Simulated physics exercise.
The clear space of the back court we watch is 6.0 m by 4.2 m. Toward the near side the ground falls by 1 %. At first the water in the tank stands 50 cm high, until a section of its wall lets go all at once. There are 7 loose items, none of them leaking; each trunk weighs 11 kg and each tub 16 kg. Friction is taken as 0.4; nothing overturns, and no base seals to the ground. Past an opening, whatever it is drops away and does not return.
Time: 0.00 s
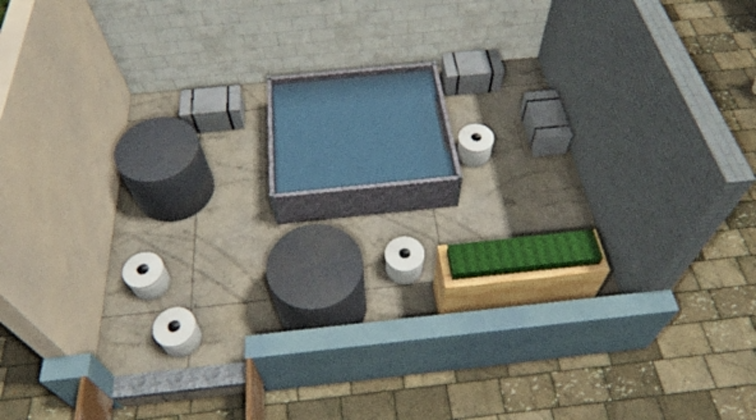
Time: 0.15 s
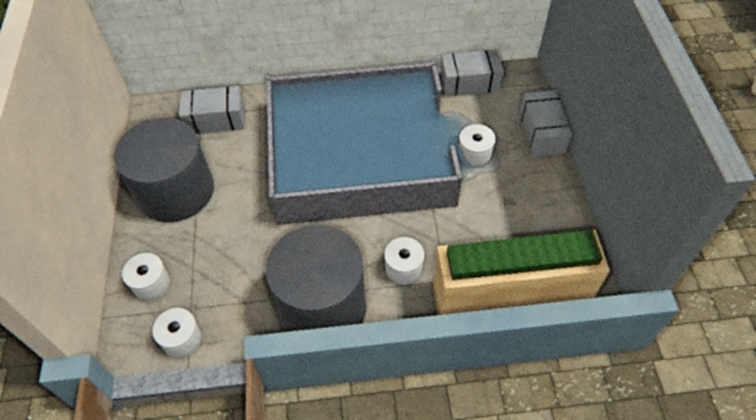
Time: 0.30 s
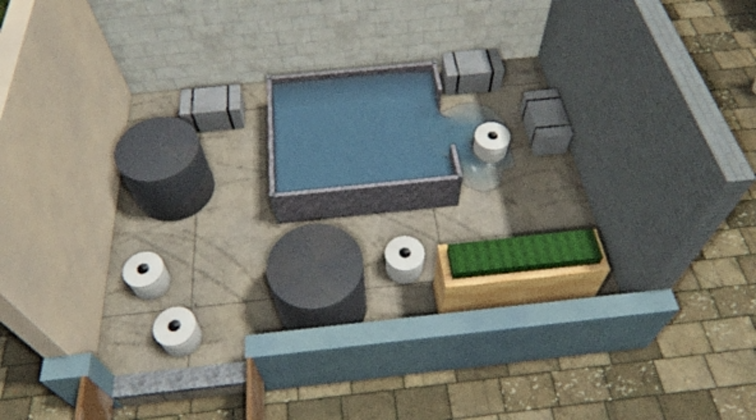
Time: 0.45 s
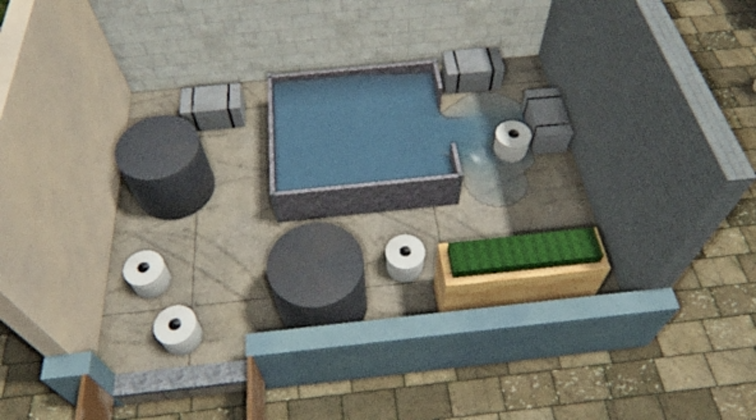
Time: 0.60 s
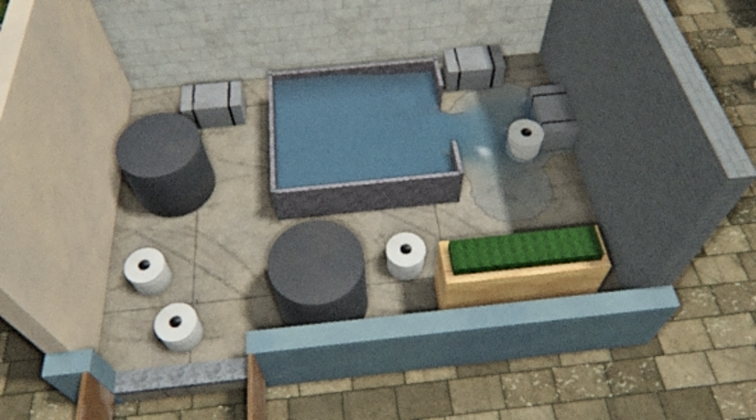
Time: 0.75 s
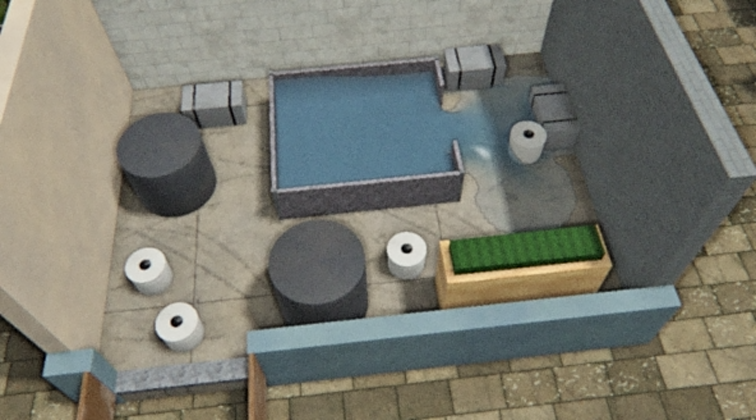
A walled back court with a square tank of blue water against its pale rear wall is seen from high above, the camera nearly still. Two dark round blocks, white tubs, grey strapped trunks and a wooden planter topped with green stand around it. The tank's right side opens, water spreads over the paving, and the nearest tub slides right, then a right-hand trunk shifts slightly.
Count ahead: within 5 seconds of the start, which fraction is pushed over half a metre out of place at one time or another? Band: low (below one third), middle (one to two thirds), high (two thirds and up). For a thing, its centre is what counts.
Middle.
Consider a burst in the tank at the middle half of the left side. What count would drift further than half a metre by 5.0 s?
Result: 3.
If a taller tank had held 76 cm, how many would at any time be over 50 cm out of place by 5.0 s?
That would give 4.
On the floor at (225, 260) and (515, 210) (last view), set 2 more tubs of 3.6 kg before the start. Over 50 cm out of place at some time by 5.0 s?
Result in order: Not exceeded; exceeded.
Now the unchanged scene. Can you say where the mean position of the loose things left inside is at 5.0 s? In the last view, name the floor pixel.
Averaged position, last view: Near pixel (345, 215).
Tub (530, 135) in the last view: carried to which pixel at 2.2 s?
Roughly (574, 237) in the same view.
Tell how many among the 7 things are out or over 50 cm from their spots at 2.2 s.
I get 1.
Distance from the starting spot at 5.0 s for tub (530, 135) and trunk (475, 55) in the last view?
Net shifts, in order: 150 cm and 80 cm.
After 1.1 s 1 of 7 are over 50 cm from their spots; 0 afloat.
After 2.2 s 1 of 7 are over 50 cm from their spots; 2 afloat.
After 3.5 s 1 of 7 are over 50 cm from their spots; 2 afloat.
After 5.0 s 4 of 7 are over 50 cm from their spots, and 4 have been at some point; 3 afloat.
